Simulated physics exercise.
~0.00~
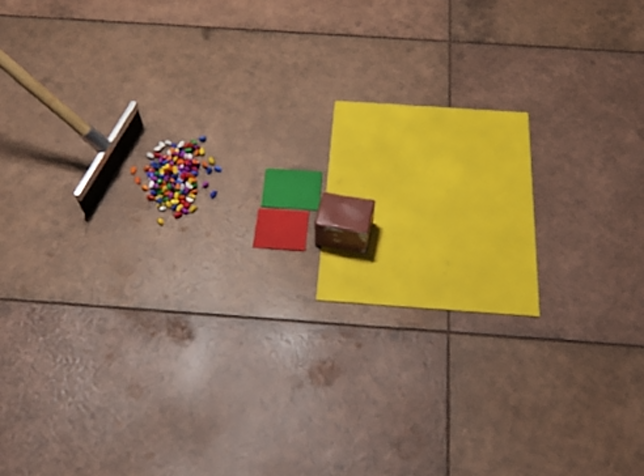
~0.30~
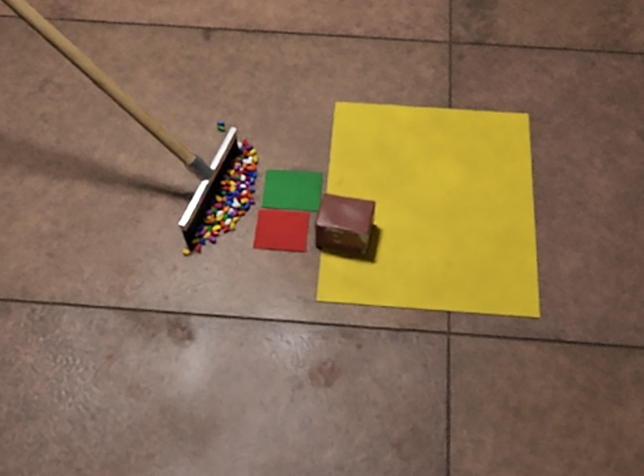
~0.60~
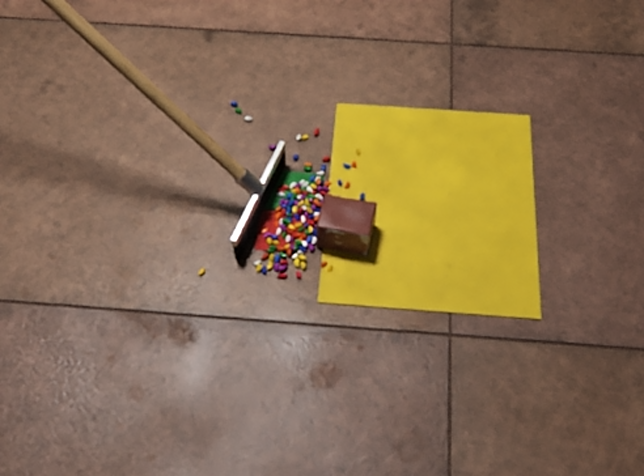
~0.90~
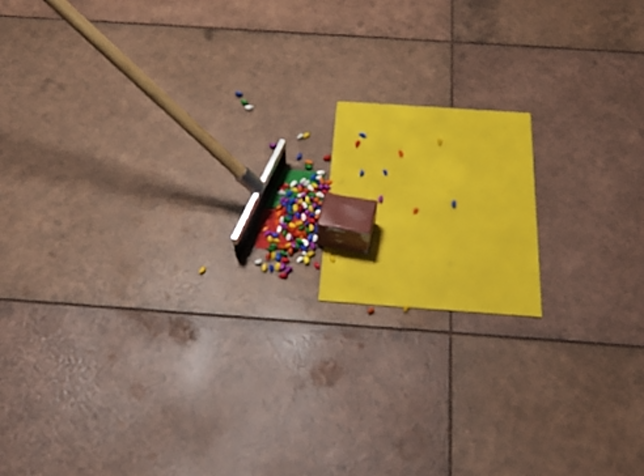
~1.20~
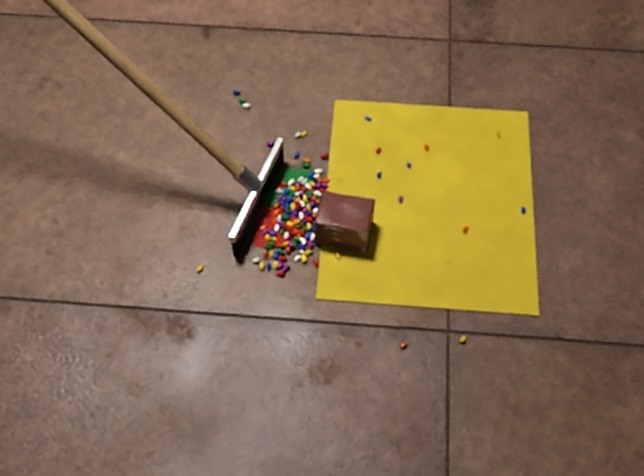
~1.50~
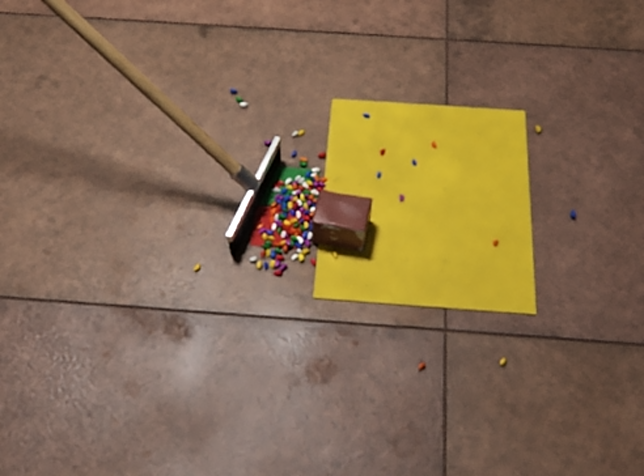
A squeegee on a wooden handle pushes a pile of colorful jelly beans right across a tiled floor, over green and red mats and against a brown block, then stops; a few scatter across and beyond the yellow mat, while most stay heaped between blade and block.
